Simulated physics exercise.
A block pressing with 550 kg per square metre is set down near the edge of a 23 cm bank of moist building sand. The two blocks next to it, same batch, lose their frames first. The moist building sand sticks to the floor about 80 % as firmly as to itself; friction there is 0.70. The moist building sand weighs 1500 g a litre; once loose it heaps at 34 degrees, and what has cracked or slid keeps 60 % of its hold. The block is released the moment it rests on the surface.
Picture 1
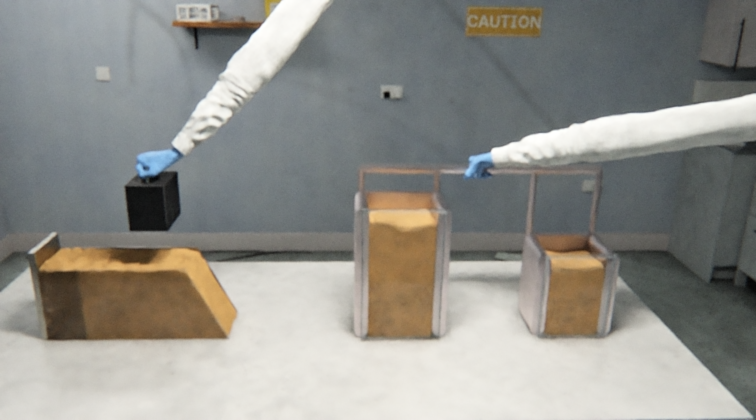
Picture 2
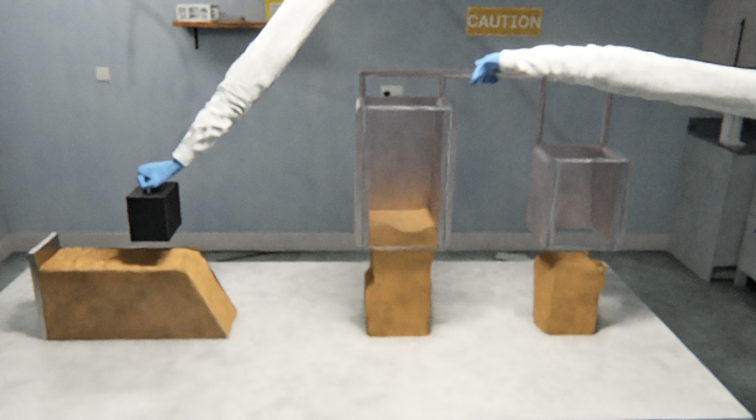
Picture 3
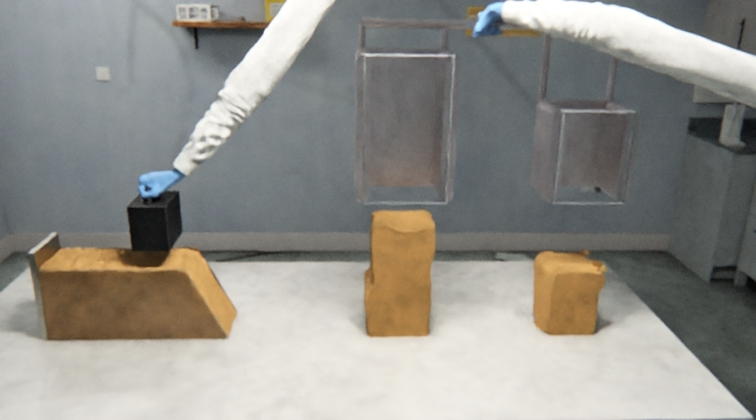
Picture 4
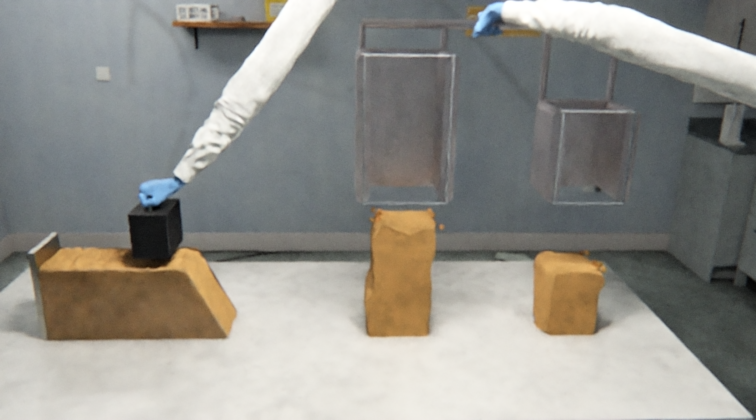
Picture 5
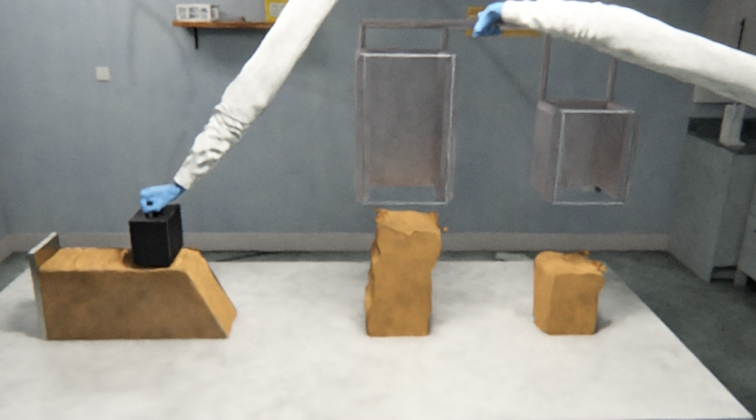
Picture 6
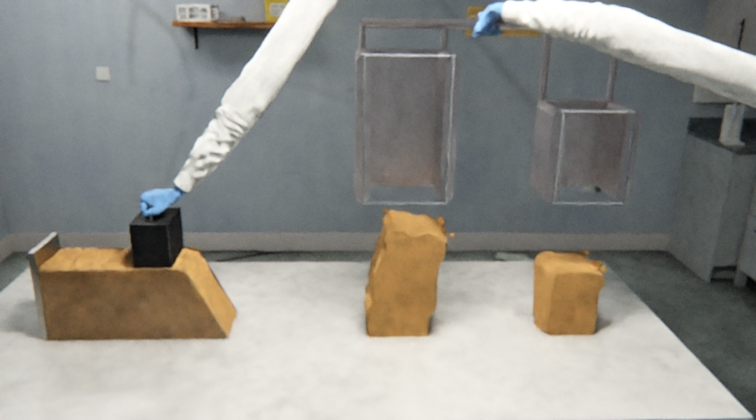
Two white-sleeved arms with blue gloves work over a pale table in a grey-blue room, seen from the front by a still camera. A black block hangs above a sloping bank of tan sand at left, while clear boxes enclose a tall and a short sand column at right. The right arm raises both boxes clear, the left lowers the block onto the bank, and the tall column bulges and leans rightward.
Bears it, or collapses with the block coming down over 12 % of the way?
It stands.
Another 0.16 s on from the sixth picture, the block is down by 3 % of the bank's height and stands upright.
Another 0.34 s on from the sixth picture, the block is down by 3 % of the bank's height and stands upright.
Another 0.52 s on from the sixth picture, the block is down by 3 % of the bank's height and stands upright.
Another 0.71 s on from the sixth picture, the block is down by 3 % of the bank's height and stands upright.
Another 0.76 s on from the sixth picture, at the end, the block is down by 3 % of the bank's height and stands upright.
